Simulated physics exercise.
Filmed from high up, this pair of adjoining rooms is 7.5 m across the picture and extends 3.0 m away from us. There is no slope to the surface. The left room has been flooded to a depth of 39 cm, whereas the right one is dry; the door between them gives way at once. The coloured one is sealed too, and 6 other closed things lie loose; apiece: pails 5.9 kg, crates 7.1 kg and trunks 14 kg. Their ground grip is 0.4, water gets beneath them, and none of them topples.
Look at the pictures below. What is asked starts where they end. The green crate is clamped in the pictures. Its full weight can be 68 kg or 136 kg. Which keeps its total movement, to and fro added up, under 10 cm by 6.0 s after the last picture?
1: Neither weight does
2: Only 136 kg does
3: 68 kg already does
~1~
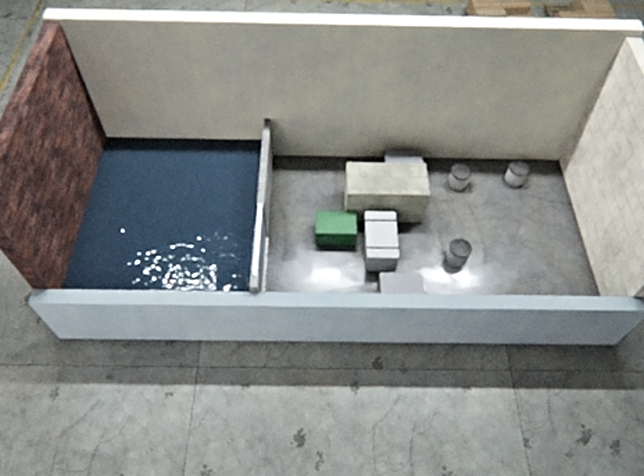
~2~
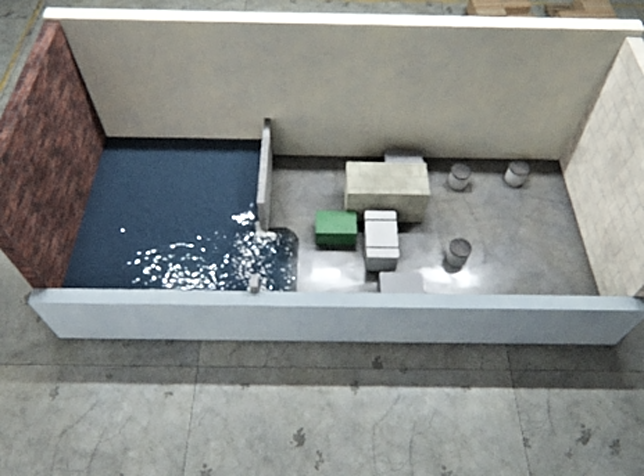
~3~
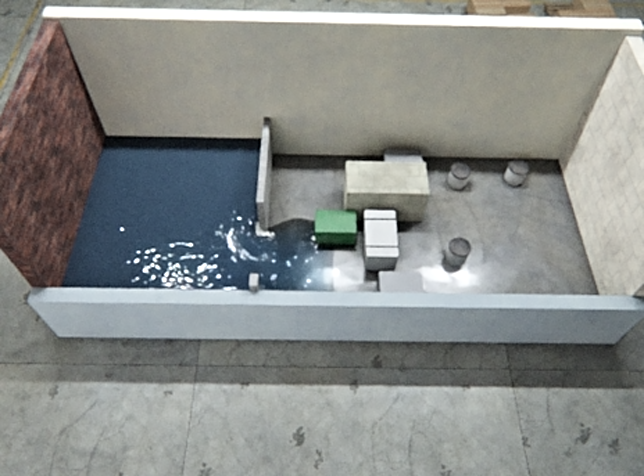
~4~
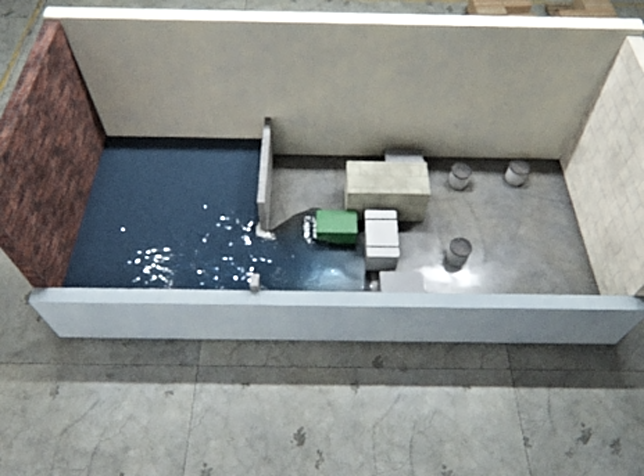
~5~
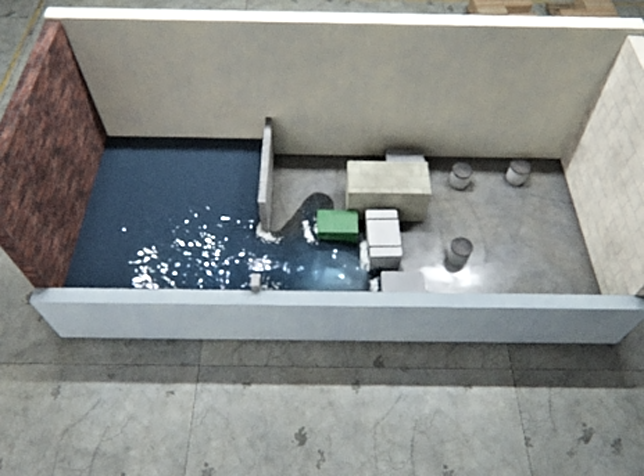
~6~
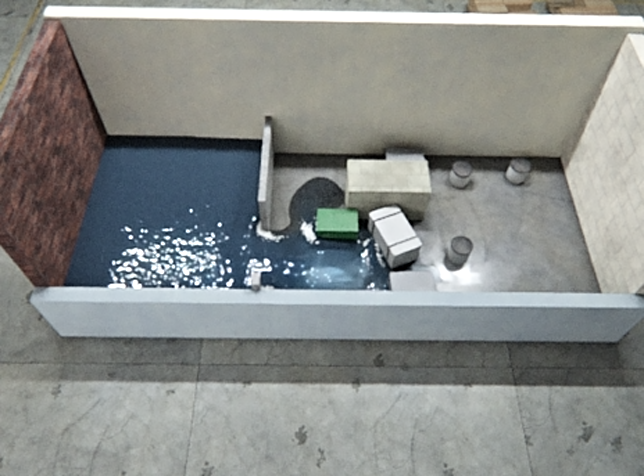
68 kg already does.
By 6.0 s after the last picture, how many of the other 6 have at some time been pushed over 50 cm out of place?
The total is 6.
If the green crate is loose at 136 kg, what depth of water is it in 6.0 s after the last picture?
About 8 cm.
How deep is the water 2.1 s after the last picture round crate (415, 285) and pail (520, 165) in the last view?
I'd estimate 20 cm for the first and 1 cm for the second.
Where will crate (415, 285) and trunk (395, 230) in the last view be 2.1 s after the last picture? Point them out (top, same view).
Around (597, 285) and (498, 190).
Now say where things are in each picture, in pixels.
The green crate at (336, 222) rests on the ground; water covers 7.8 m2; 0 of 7 have shifted, in the first picture.
The green crate at (336, 222), on the bottom; water covers 8.5 m2; 0 of 7 have shifted, in the second picture.
The green crate at (336, 221), on the bottom; water covers 9.2 m2; 0 of 7 have shifted, in the third picture.
The green crate at (337, 221) rests on the ground; water covers 9.9 m2; 0 of 7 have shifted, in the fourth picture.
The green crate at (338, 221), on the bottom; 10.4 m2 under water; 0 of 7 have shifted, in the fifth picture.
The green crate at (338, 220), on the bottom; 11.4 m2 under water; 2 of 7 have shifted, in the sixth picture.
Then, 0.4 s after the last picture the green crate would be 0 cm from its start with 68 kg and 0 cm from its start with 136 kg; 8 cm of water round it then.
Then, 2.1 s after the last picture the green crate would be 0 cm from its start with 68 kg and 0 cm from its start with 136 kg; 9 cm of water round it then.
Then, 3.9 s after the last picture the green crate would be 0 cm from its start with 68 kg and 0 cm from its start with 136 kg; 7 cm of water round it then.
Then, 6.0 s after the last picture the green crate would be 0 cm from its start with 68 kg and 0 cm from its start with 136 kg; 8 cm of water round it then.
